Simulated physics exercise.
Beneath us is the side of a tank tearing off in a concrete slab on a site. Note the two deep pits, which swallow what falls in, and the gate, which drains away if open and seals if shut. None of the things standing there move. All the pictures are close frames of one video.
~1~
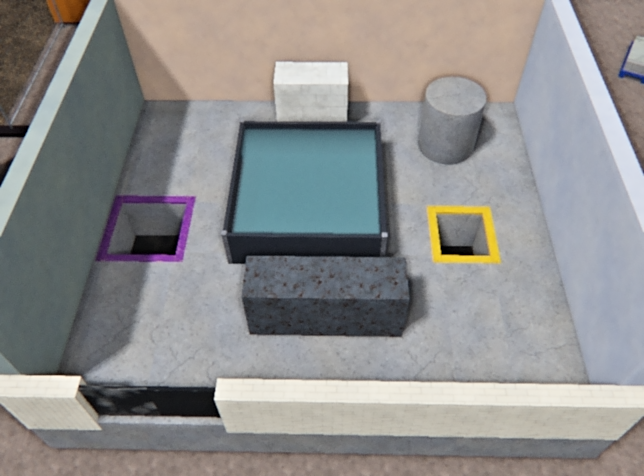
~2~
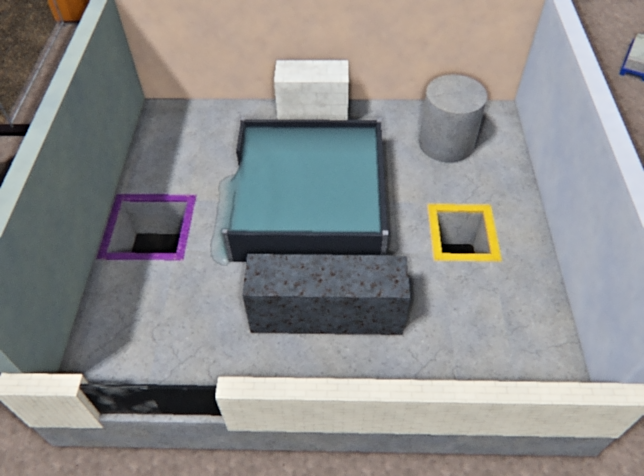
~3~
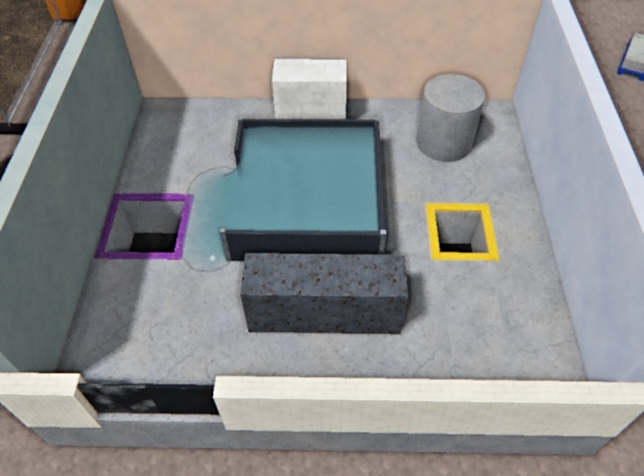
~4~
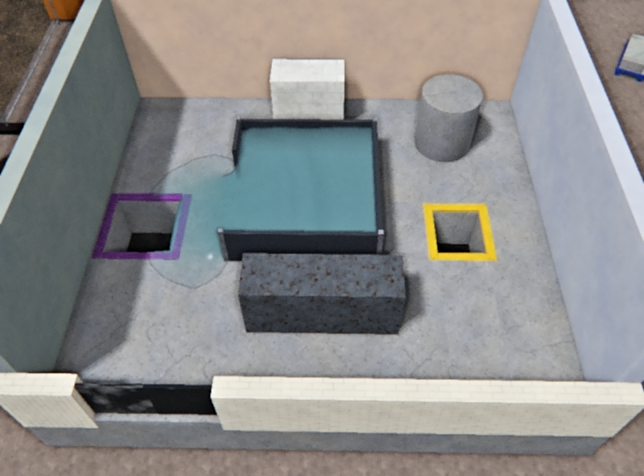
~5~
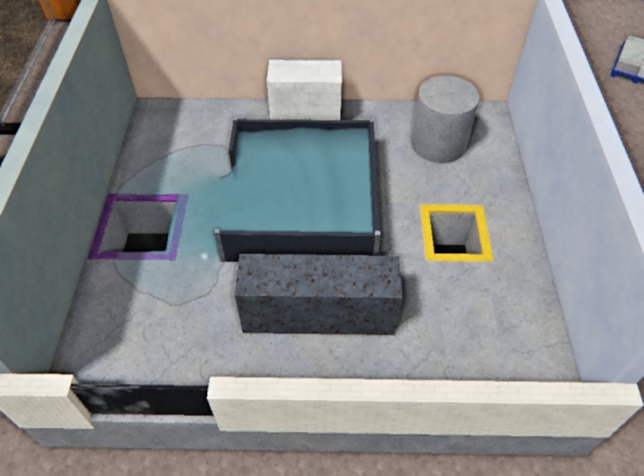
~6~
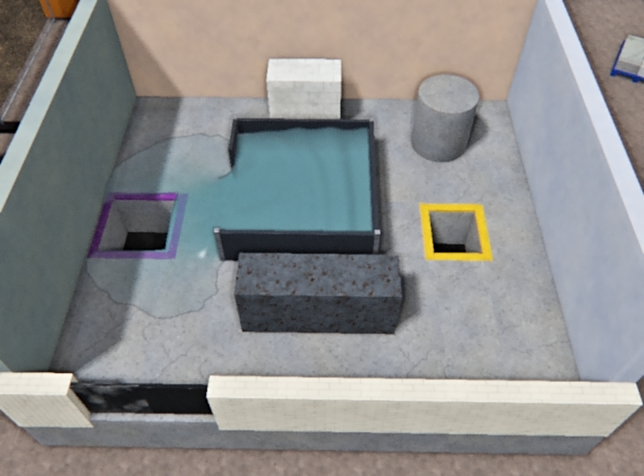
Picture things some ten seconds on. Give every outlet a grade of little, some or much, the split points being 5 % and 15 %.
Grades: Gate - little; purple pit - much; yellow pit - little.
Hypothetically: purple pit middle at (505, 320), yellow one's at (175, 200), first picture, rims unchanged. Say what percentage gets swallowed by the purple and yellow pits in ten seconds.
Purple 10 %; yellow 45 %.
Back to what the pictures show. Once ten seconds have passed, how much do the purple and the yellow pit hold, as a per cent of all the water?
Roughly 64 %, then roughly 0 %.
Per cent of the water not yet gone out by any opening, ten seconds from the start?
Estimate: Near 36 %.
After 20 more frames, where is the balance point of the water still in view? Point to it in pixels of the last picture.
I'd point to (242, 213).
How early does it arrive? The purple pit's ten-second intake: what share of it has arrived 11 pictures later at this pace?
Share by then: 45 in a hundred.
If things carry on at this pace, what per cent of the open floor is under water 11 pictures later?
Near 25 in a hundred.
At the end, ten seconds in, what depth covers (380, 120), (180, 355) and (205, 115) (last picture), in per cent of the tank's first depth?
Around 4, 4 and 6 %.
A moment on, water covers 20 % of the floor; the gate 0 %, the purple pit 16 %, the yellow pit 0 %.
Next, water covers 25 % of the floor; the gate 0 %, the purple pit 28 %, the yellow pit 0 %.
Then, water covers 35 % of the floor; the gate 0 %, the purple pit 41 %, the yellow pit 0 %.
Later, water covers 55 % of the floor; the gate 0 %, the purple pit 54 %, the yellow pit 0 %.
In the end, water covers 80 % of the floor; the gate 0 %, the purple pit 63 %, the yellow pit 0 %.
